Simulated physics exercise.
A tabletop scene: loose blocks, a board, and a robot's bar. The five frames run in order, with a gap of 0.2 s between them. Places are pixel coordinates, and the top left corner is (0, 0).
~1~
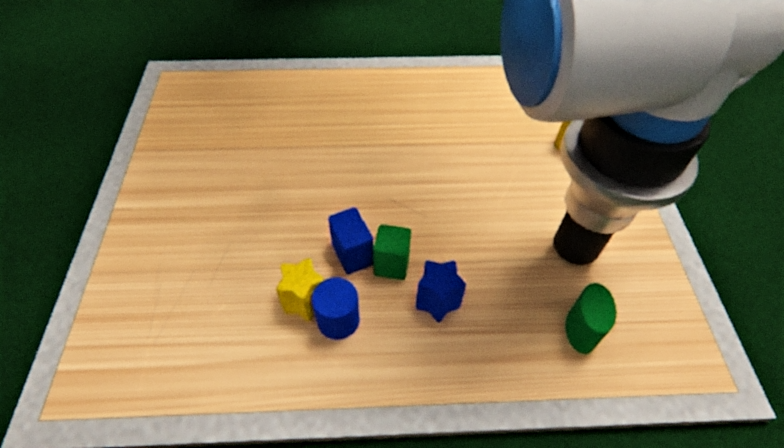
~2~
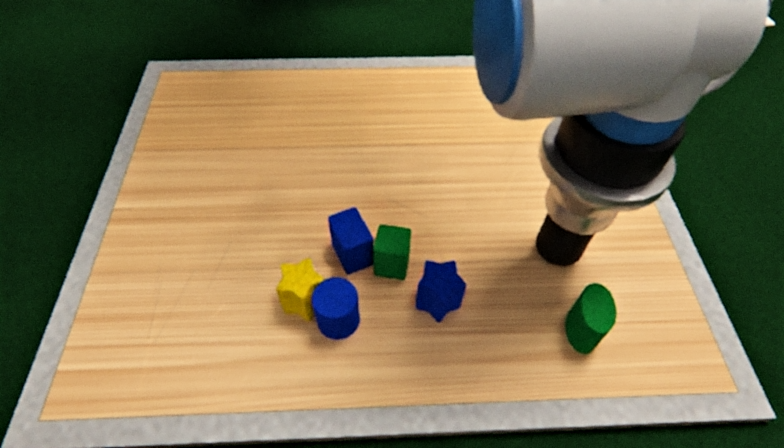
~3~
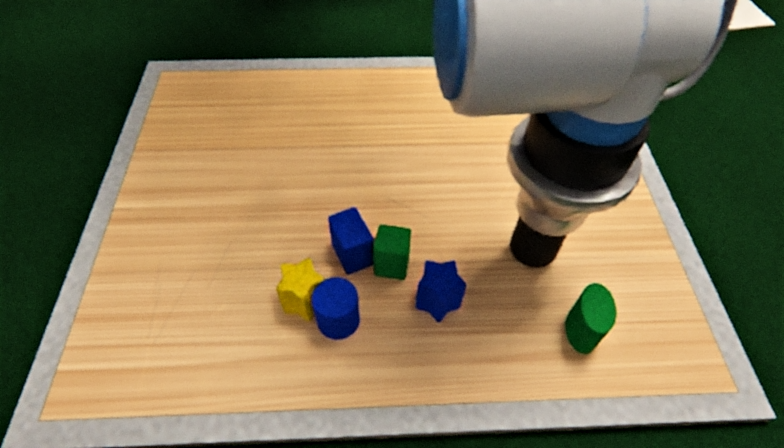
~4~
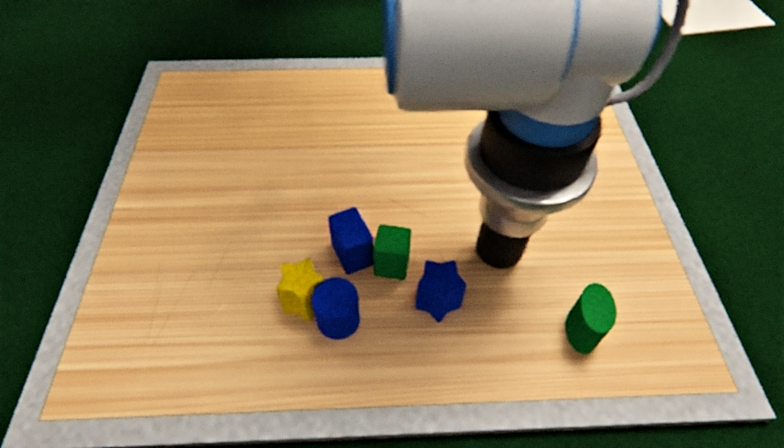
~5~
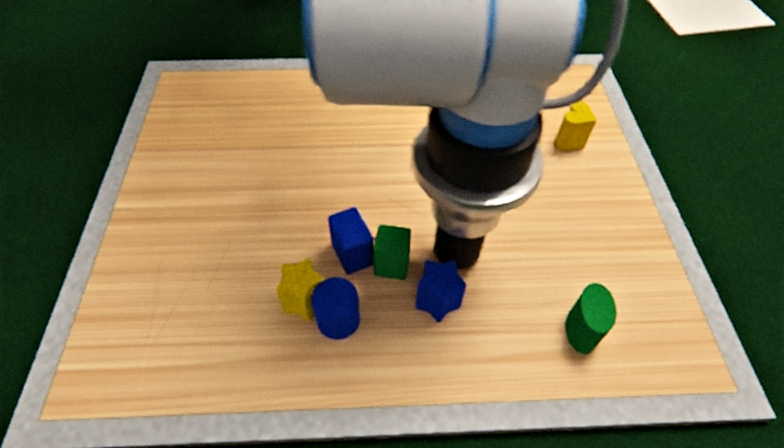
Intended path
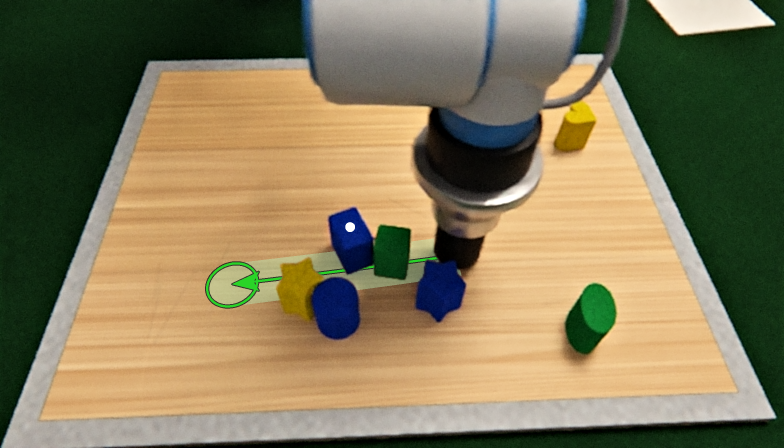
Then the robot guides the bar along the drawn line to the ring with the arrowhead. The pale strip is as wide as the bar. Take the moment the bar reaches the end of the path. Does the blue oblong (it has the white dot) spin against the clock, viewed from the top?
Answer: No.
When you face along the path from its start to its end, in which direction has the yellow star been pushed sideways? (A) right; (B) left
(B)
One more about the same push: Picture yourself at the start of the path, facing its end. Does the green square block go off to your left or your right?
Left.
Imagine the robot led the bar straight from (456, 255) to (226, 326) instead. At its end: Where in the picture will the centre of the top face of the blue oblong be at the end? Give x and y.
Roughly at (308, 217).
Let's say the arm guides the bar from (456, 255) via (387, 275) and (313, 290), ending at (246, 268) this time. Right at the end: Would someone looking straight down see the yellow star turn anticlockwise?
I believe so.
Path on the board, from (456, 255) directly to (232, 284); the dot is on the blue oblong.
On the path given first. One third of the way, bar at (382, 261); blue oblong at (321, 228), turned 75° clockwise; green square block at (341, 253), turned 35° anticlockwise.
Two thirds of the way, bar at (307, 271); yellow star at (245, 310), turned 30° anticlockwise; blue oblong at (299, 215), turned 95° clockwise; green square block at (263, 276), turned 65° anticlockwise.
At the end, bar at (230, 280); yellow star at (223, 333), turned 75° anticlockwise; blue oblong at (298, 214), turned 100° clockwise; green square block at (208, 299), turned 100° anticlockwise; blue star in place.
